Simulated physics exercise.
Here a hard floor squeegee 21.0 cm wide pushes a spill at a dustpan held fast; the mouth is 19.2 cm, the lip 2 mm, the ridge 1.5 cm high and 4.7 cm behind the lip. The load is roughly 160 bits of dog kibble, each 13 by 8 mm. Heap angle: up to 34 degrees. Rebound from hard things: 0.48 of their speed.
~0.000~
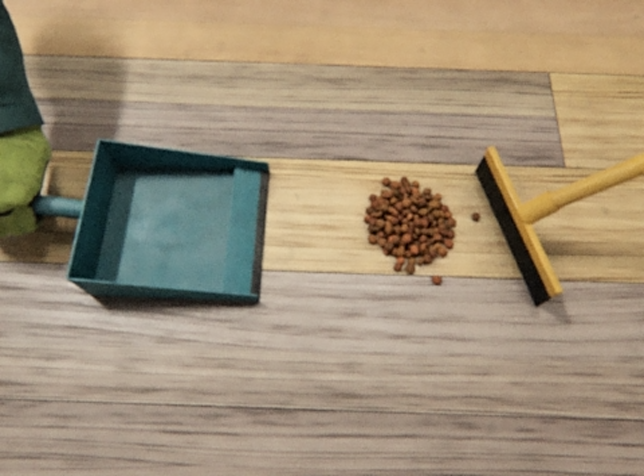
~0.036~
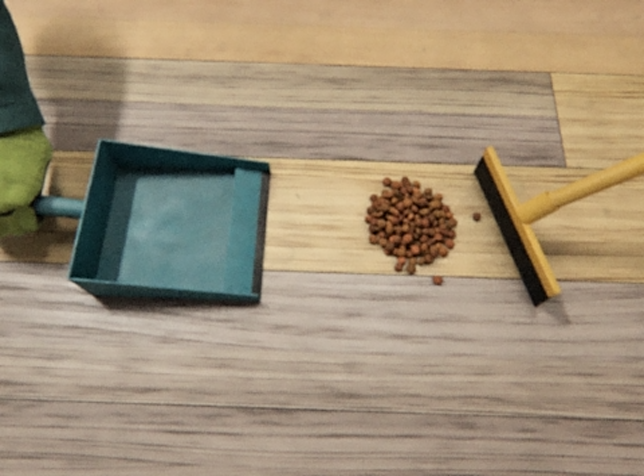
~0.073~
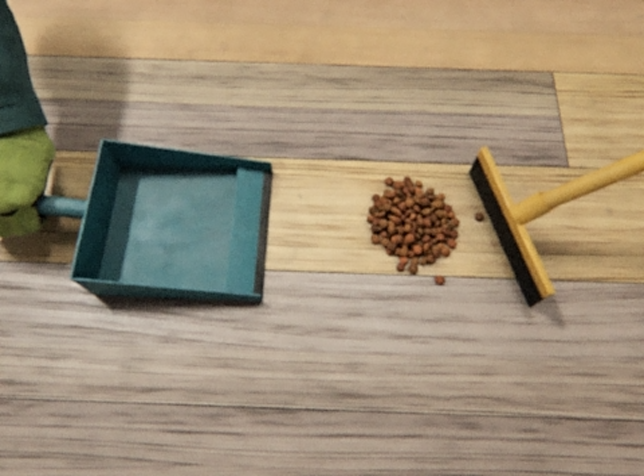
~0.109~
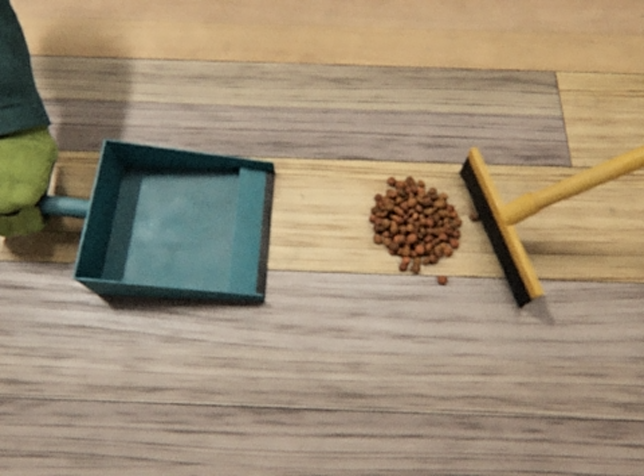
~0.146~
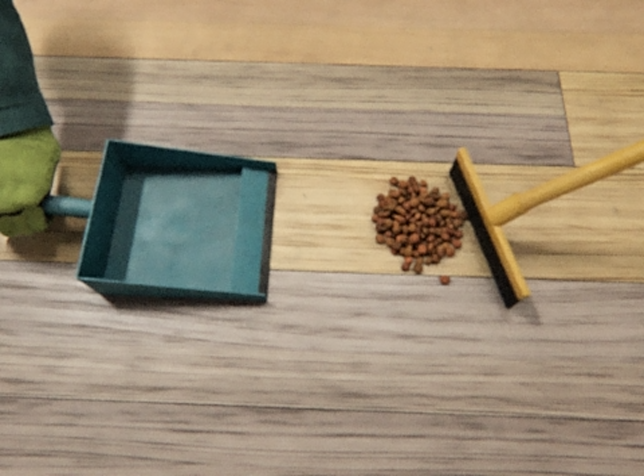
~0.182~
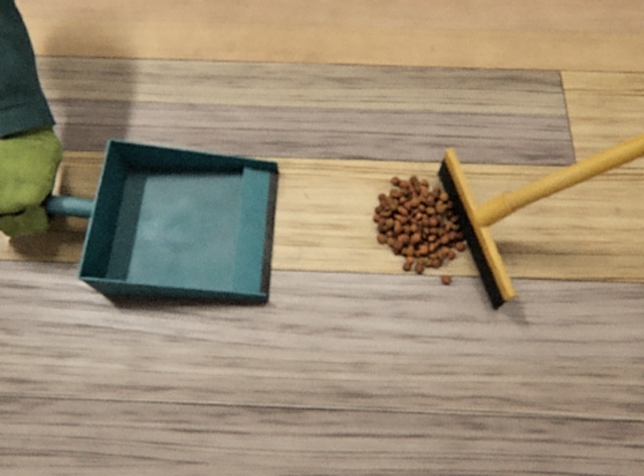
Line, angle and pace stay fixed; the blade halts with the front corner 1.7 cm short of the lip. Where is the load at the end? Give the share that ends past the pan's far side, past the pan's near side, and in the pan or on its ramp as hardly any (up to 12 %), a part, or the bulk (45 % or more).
Far side: Hardly any; near side: Hardly any; pan: A part.
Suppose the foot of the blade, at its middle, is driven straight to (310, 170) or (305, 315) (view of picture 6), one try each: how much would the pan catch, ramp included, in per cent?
About 0 and 20 per cent.
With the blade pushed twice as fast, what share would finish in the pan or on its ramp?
I'd put it at close to 40 per cent.
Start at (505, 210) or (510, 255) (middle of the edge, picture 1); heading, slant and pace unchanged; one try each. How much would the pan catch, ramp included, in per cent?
Roughly 10 % and 25 %.
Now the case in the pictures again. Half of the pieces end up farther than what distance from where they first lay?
That distance is close to 18 cm.
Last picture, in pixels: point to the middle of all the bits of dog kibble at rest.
Somewhere near (284, 239) in the last picture.
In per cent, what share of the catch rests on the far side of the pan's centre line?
Something like 60 in a hundred.
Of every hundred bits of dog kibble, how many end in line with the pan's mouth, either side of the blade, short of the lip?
That works out near 70 percent.
After 0.39 s, middle of the blade 16 cm from the lip; 0 % over the lip, far side 0 %, near side 0 %.
After 0.53 s, middle of the blade 8 cm from the lip; 0 % over the lip, far side 0 %, near side 5 %.
After 0.80 s, middle of the blade 5 cm from the lip; 20 % over the lip, far side 0 %, near side 10 %.
At rest (1.1 s), far side 5 %, near side 10 %, pan 20 %, in front of the lip or behind the blade 70 %.
